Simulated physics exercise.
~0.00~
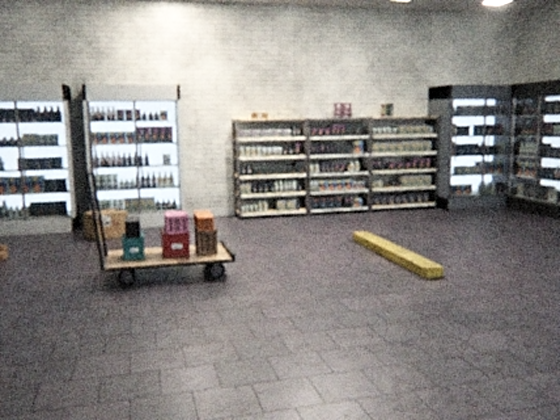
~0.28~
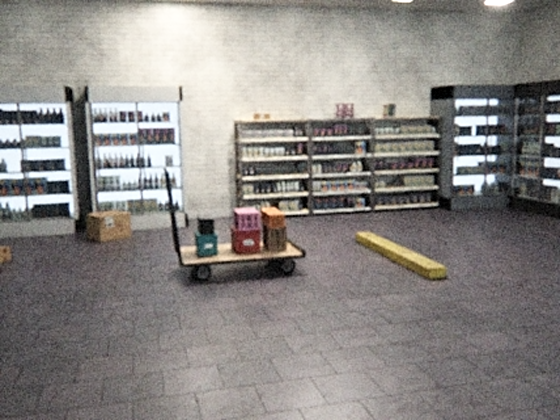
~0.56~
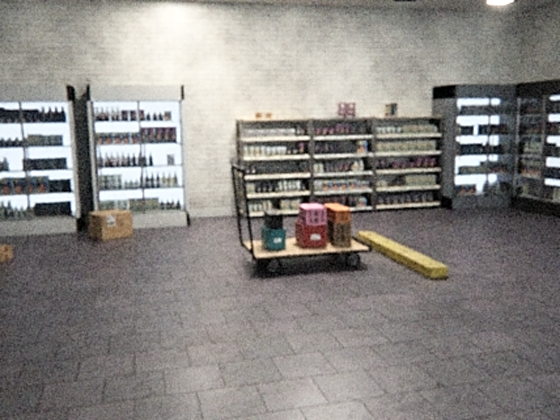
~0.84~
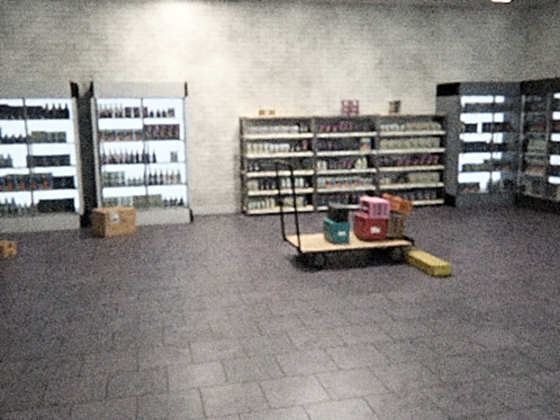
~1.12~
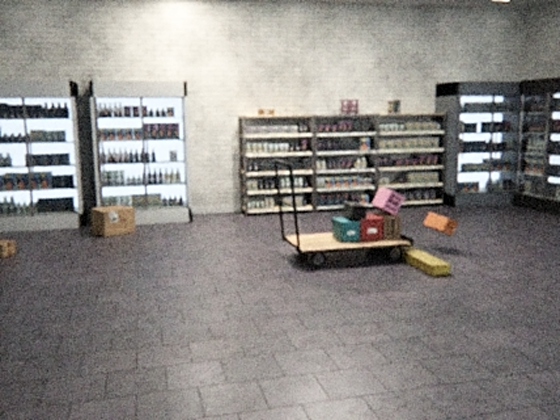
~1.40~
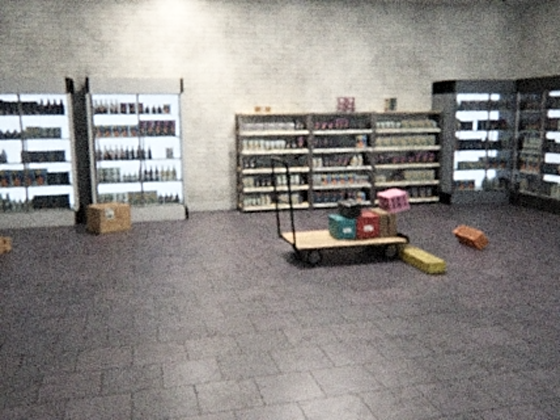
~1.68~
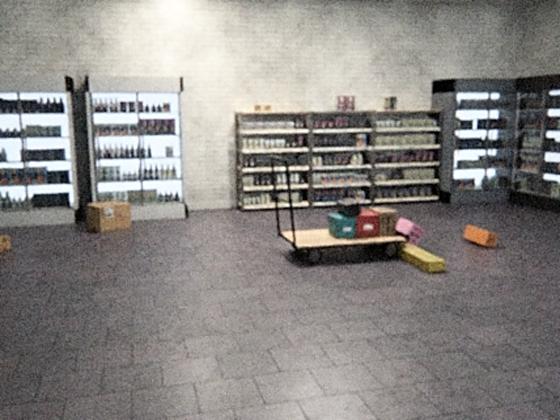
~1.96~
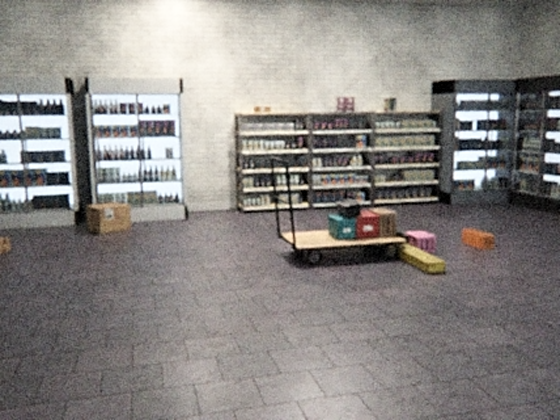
A flat cart carrying colourful boxes rolled right across a tiled shop floor and stopped abruptly at a low yellow kerb, sending the orange and pink crates tumbling off the front onto the floor, while the teal, red and black ones stayed aboard.
